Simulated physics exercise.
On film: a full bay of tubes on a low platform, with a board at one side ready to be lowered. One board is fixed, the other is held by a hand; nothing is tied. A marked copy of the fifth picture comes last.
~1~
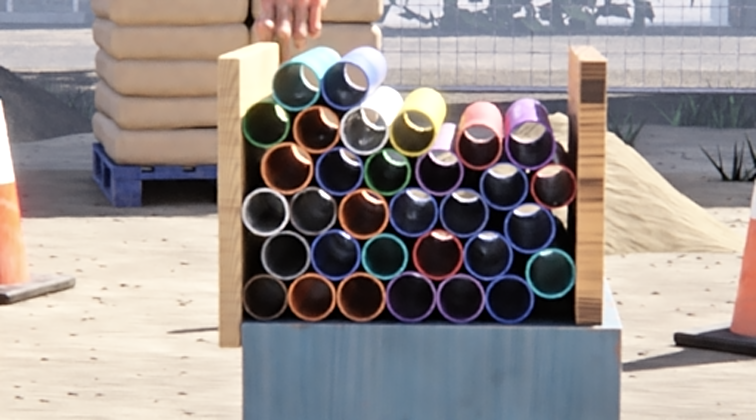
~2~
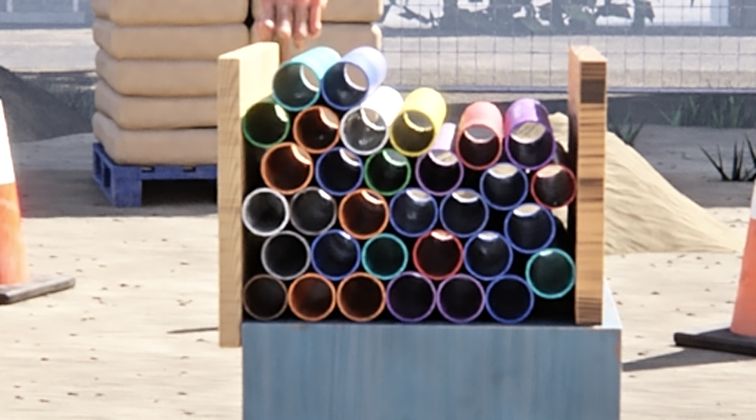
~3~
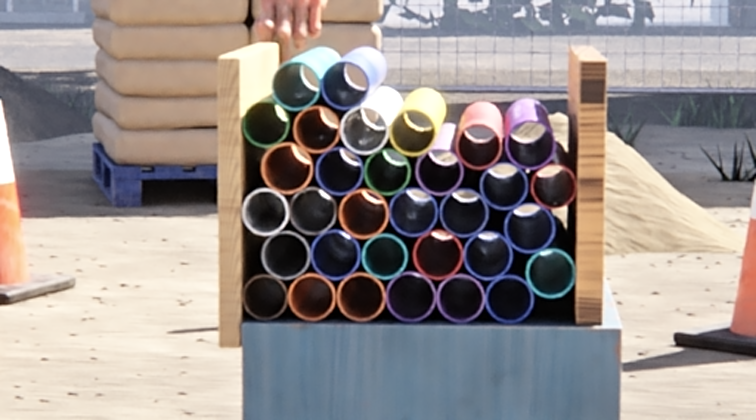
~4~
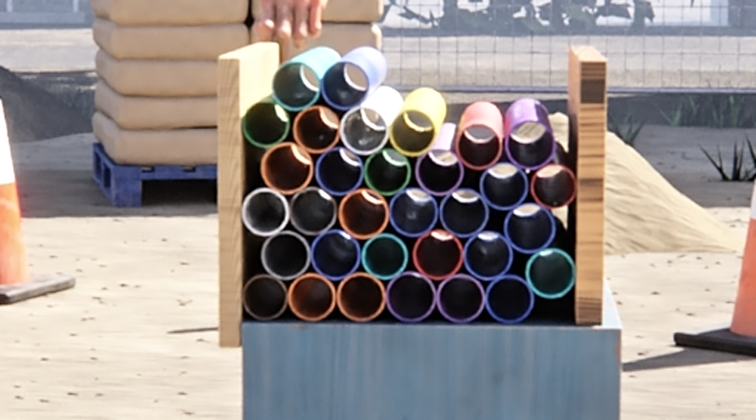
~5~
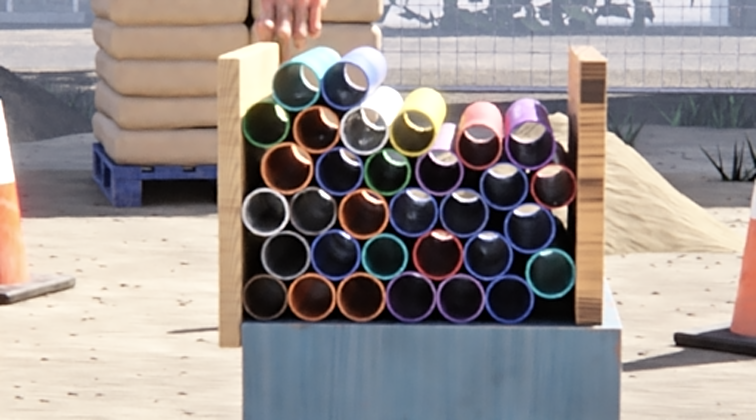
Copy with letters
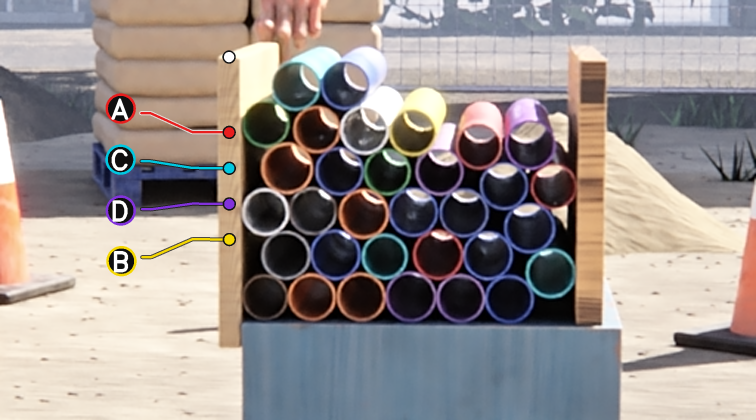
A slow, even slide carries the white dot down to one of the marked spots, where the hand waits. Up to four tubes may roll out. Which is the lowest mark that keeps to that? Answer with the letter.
At most to B.
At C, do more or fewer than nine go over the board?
At C, fewer than nine.
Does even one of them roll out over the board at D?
Yes, at D.
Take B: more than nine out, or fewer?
Fewer than nine.
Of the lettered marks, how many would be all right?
Four of them.
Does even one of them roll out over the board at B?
At B: Yes.
On the marked copy, A at (229, 132); B at (230, 240); C at (229, 169); D at (229, 204); the white dot at (229, 57).
Taking B. A third of the way, top of the board (241, 140).
Two thirds of the way, top of the board (242, 234).
When it is over, top of the board (242, 239), two out over the board.
As for the rest, A none out over the board; C two out over the board; D two out over the board.
